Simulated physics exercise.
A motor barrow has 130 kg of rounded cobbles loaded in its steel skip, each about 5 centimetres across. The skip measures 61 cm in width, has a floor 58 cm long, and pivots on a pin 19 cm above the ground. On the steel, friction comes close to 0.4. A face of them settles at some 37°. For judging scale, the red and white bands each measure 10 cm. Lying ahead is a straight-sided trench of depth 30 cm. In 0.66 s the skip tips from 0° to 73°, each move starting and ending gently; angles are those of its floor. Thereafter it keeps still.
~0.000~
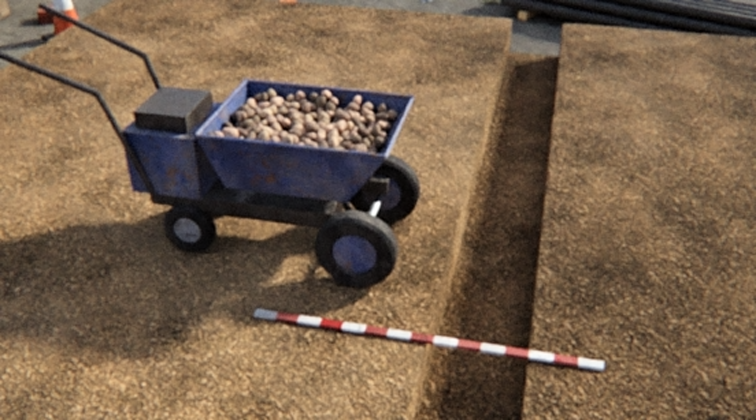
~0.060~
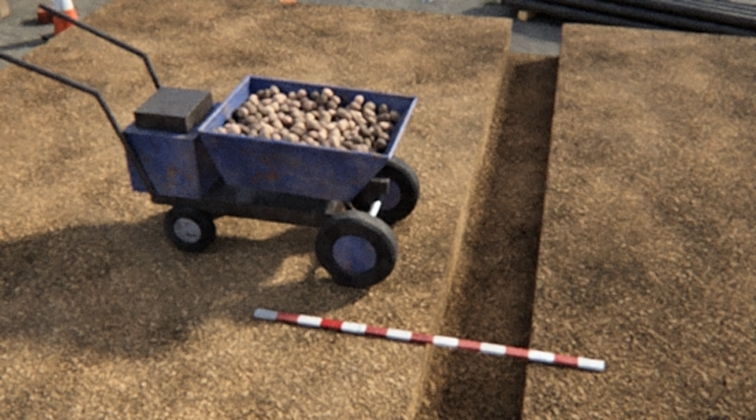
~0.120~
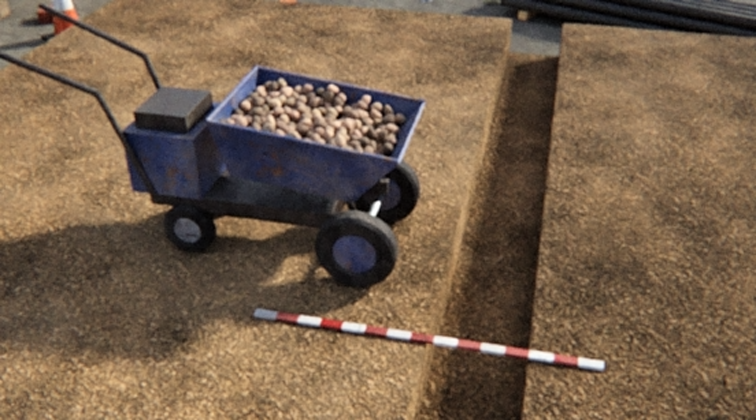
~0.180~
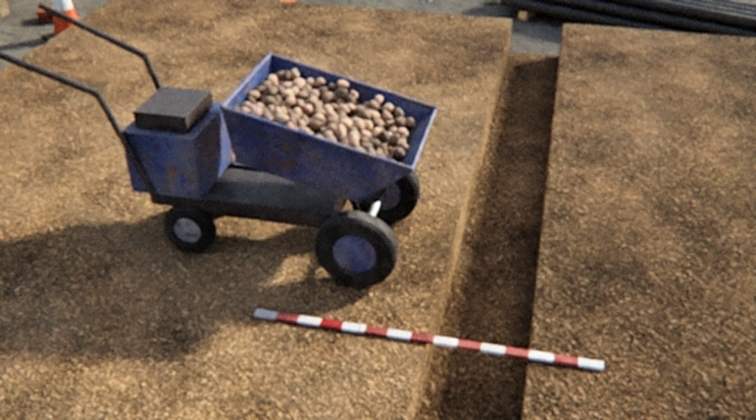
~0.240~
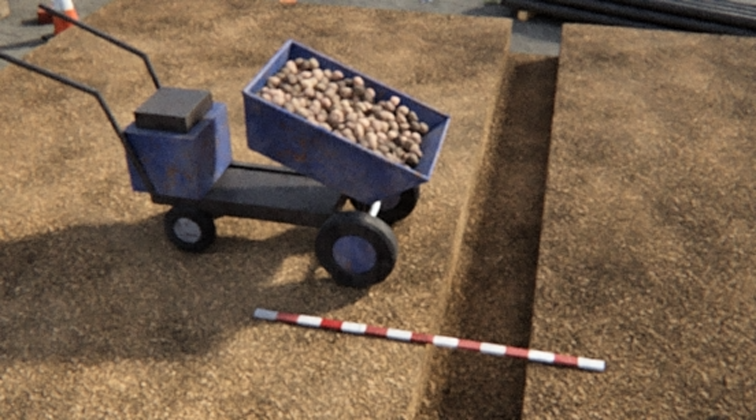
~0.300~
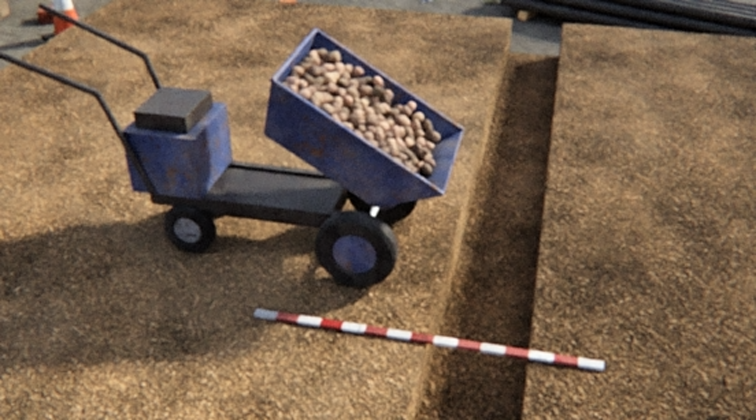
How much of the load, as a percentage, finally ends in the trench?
I would put it at about 60 per cent.
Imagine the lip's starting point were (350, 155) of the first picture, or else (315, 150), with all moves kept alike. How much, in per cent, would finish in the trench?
I'd expect some 90 per cent, then some 90.
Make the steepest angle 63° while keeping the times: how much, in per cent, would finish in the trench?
In that case some 50 per cent.
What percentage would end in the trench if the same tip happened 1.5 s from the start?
85 per cent.
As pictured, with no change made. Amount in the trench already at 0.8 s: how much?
25 per cent or so by then.
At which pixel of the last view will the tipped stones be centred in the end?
In the last view, about (522, 302).
After 0.5 s the floor is at 62°; 100 % in the skip; the foremost stones are at (470, 208).
After 0.8 s the floor is at 73°; 66 % in the skip, 27 % in the trench, 8 % past the trench; the foremost stones are at (560, 268).
After 1.1 s the floor is at 73°; 15 % in the skip, 45 % in the trench, 40 % past the trench; the foremost stones are past the picture's edge.
After 3.1 s the floor is at 73°; 0 % in the skip, 60 % in the trench, 40 % past the trench; the foremost stones are past the picture's edge.
